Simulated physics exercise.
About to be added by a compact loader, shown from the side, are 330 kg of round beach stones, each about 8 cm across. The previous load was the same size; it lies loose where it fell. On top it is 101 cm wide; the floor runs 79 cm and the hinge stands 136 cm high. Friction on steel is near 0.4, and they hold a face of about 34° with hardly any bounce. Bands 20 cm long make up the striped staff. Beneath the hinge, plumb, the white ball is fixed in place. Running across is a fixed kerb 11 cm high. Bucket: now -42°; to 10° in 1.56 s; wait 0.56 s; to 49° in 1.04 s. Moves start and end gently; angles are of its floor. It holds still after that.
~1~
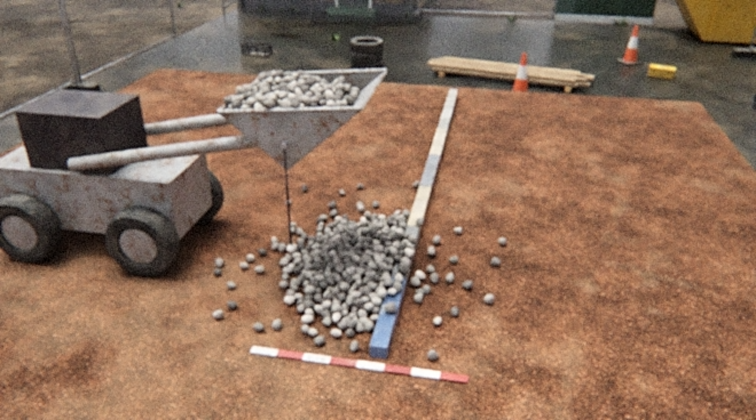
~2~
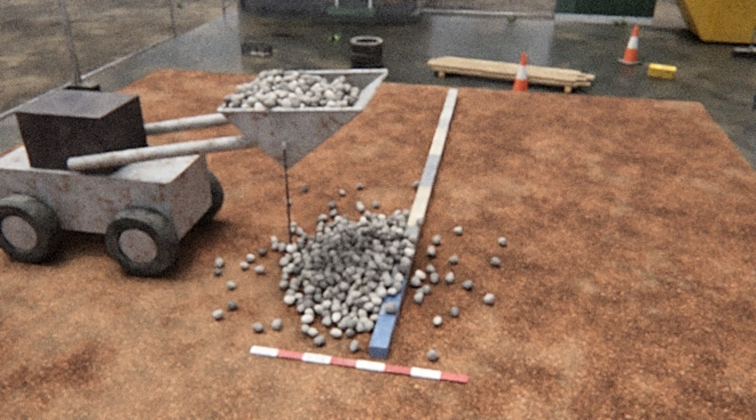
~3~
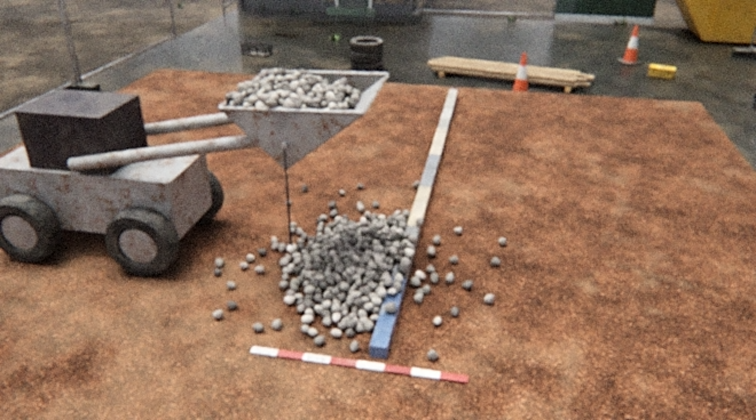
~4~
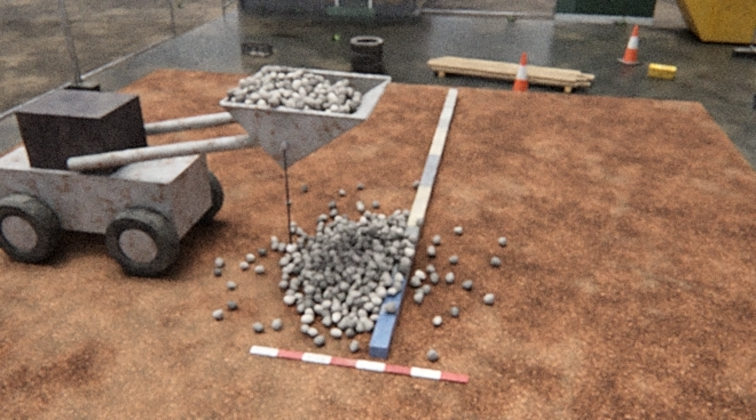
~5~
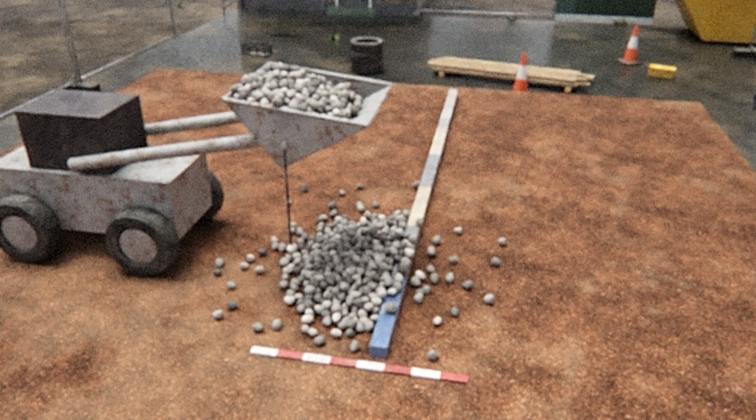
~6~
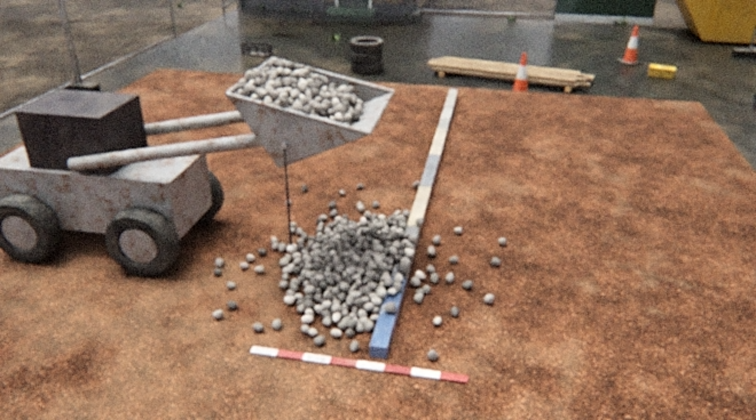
The clip opens on a compact loader at the left, its raised bucket heaped with round grey stones above a loose pile lying against a long striped kerb. The bucket barely moves at first, then tilts slightly, its right lip lowering a little while the stones stay inside and the pile remains unchanged.
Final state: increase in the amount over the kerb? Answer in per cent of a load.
About 63 %.
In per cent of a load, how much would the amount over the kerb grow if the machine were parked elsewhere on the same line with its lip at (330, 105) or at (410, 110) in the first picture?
Roughly 30 and 95 per cent, in that order.
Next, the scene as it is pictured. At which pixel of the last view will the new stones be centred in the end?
I'd say close to (421, 262).
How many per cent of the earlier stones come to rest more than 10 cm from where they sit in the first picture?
Roughly 5 per cent of them.
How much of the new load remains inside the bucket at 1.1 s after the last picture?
Roughly 90 per cent remains inside.
Then, 0.6 s after the last picture the floor is at 2°; in per cent of one load, 100 in the bucket, 97 on this side of the kerb, 3 over the kerb; the foremost stones are at (472, 269).
Then, 1.1 s after the last picture the floor is at 10°; in per cent of one load, 91 in the bucket, 105 on this side of the kerb, 4 over the kerb; the foremost stones are at (472, 269).
Then, 3.0 s after the last picture the floor is at 49°; in per cent of one load, 0 in the bucket, 136 on this side of the kerb, 65 over the kerb; the foremost stones are at (526, 270).
Then, 5.6 s after the last picture the floor is at 49°; in per cent of one load, 0 in the bucket, 134 on this side of the kerb, 66 over the kerb; the foremost stones are at (526, 270). Net gain over the kerb, 63.
